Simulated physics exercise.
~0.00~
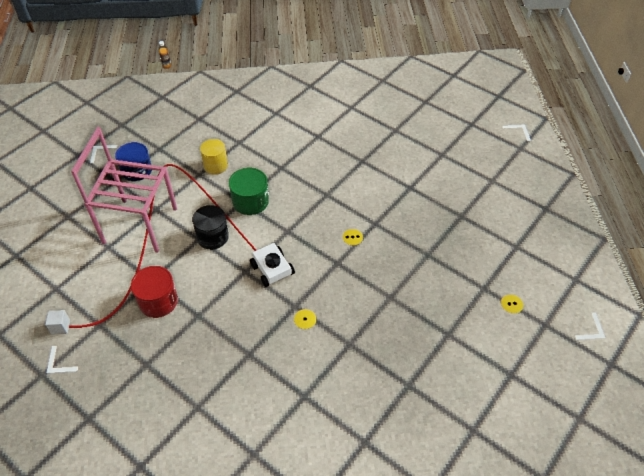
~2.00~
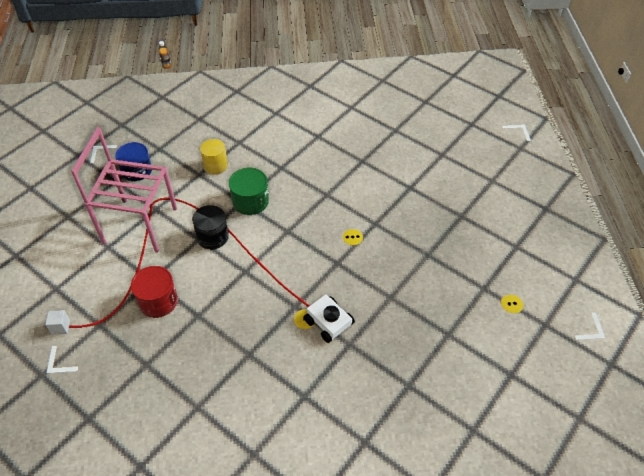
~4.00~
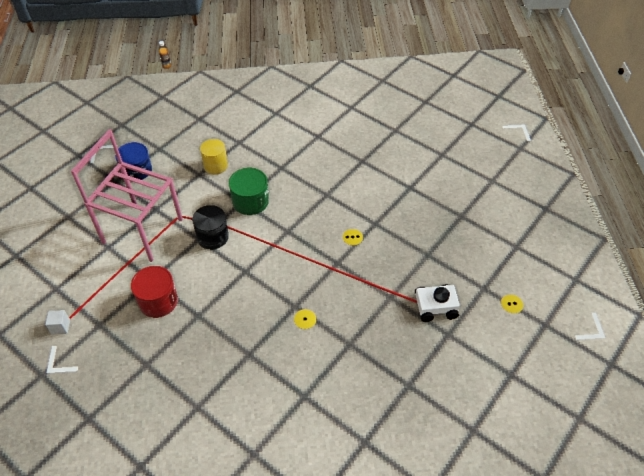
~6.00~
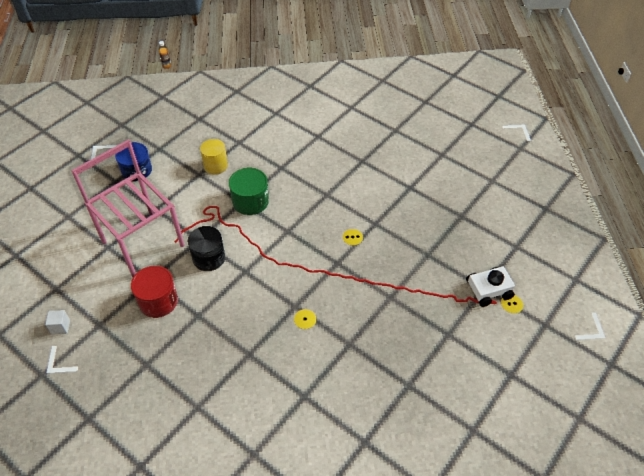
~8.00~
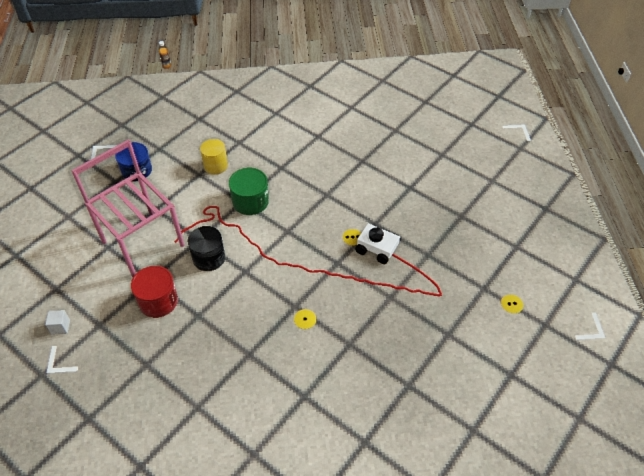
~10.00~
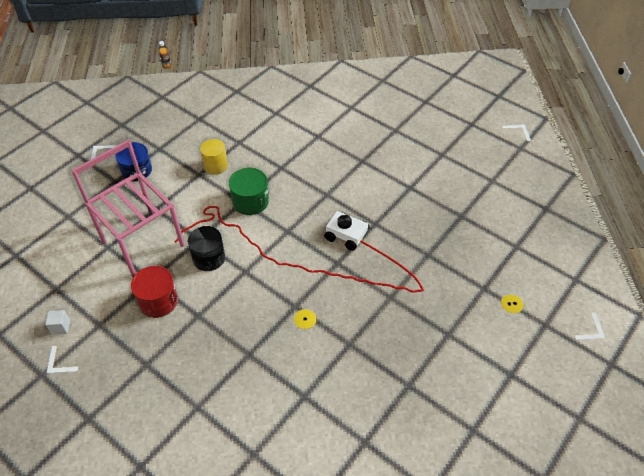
A small white cart trailing a red lead rolls across a pale rug with dark diamond lines, seen from above in a room with a wooden floor. At left stand a pink chair, a black tub and blue, yellow, green and red containers, with the lead running past them to a small pale box. The cart moves down to one yellow mark, then right toward another, and the lead tightens, shifting the chair. The plug comes out, and the chair and black tub sit displaced. The cart heads back up and left past the third mark, dragging the loosely curved lead.
